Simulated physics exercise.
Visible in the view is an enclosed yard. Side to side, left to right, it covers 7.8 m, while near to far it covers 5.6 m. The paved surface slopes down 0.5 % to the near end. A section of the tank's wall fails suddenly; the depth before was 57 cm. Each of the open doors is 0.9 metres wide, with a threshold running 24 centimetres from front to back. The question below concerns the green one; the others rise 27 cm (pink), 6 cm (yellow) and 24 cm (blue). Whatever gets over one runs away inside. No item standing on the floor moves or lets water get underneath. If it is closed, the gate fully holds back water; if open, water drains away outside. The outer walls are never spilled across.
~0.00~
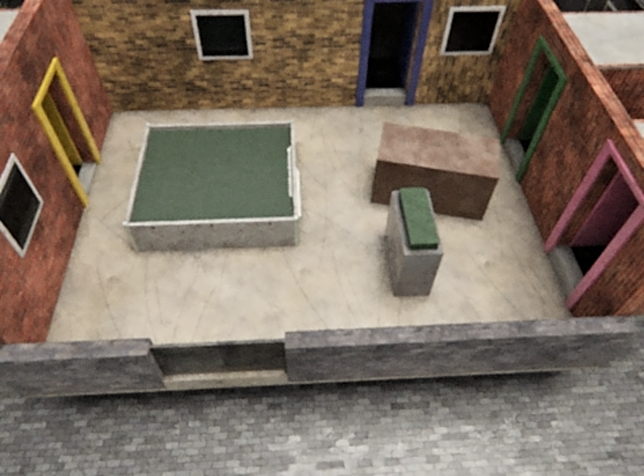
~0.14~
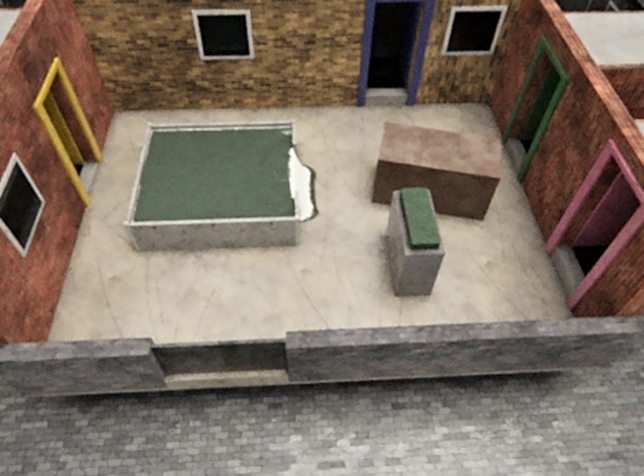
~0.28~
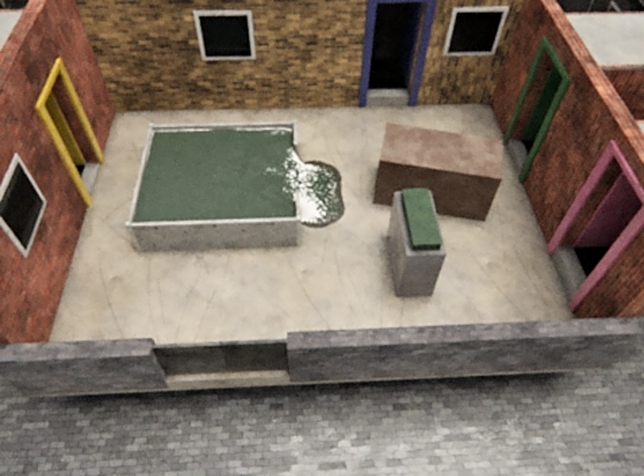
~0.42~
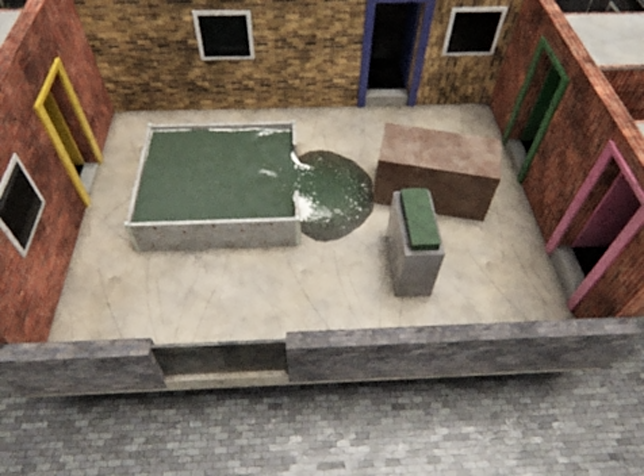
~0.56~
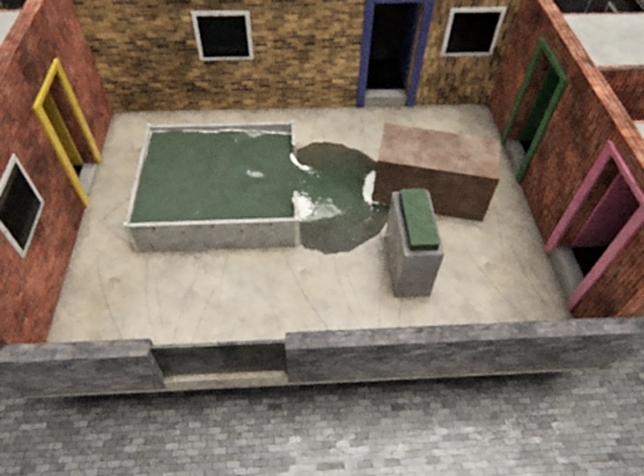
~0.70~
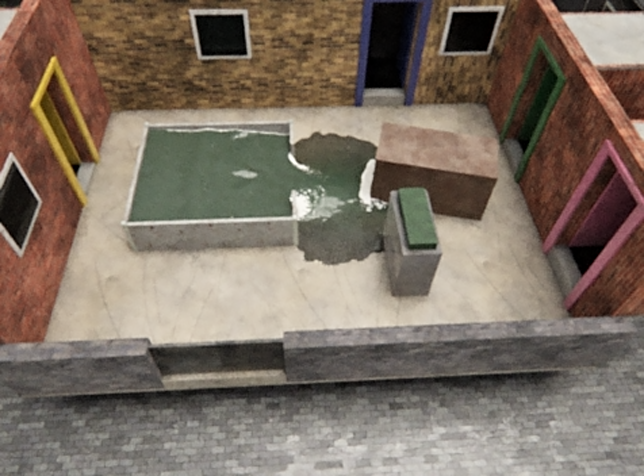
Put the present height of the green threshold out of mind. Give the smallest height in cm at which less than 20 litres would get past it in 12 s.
Close to 7 cm is just enough.
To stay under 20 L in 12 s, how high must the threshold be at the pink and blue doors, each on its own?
Some 12.5 cm for pink, some 18 cm for blue.
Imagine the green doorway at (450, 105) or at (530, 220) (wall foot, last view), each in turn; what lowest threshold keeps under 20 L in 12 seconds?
In turn: Roughly 11.5 cm, roughly 10.5 cm.
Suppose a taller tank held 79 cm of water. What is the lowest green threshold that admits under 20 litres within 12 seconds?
In that case, roughly 11.0 cm.
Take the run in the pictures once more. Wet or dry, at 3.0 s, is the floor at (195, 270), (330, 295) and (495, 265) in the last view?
1: Unwetted; 2: Awash; 3: Awash.
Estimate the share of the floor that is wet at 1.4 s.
Wet: Close to 20 %.
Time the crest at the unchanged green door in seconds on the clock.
Crest at t of about 10.0 s.
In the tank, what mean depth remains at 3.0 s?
The average depth is some 32 cm.
After 1.4 s water covers 20 % of the floor, deepest (40 cm) near (362, 195); it has not reached the green door.
After 3.0 s water covers 45 % of the floor, deepest (32 cm) near (362, 195); 3 cm at the green door, 0 litres in over its 15 cm threshold.
After 12.0 s water covers 100 % of the floor, deepest (15 cm) near (150, 320); 8 cm at the green door, 0 litres in over its 15 cm threshold.
At the green door as built, the water arrived by 3.0 s and peaked near 11 cm at 10.0 s.
With a threshold of 6 cm, 36 litres would have come in within the 12 s; with 8 cm, 12 litres. So under 20 litres takes about 7 cm.
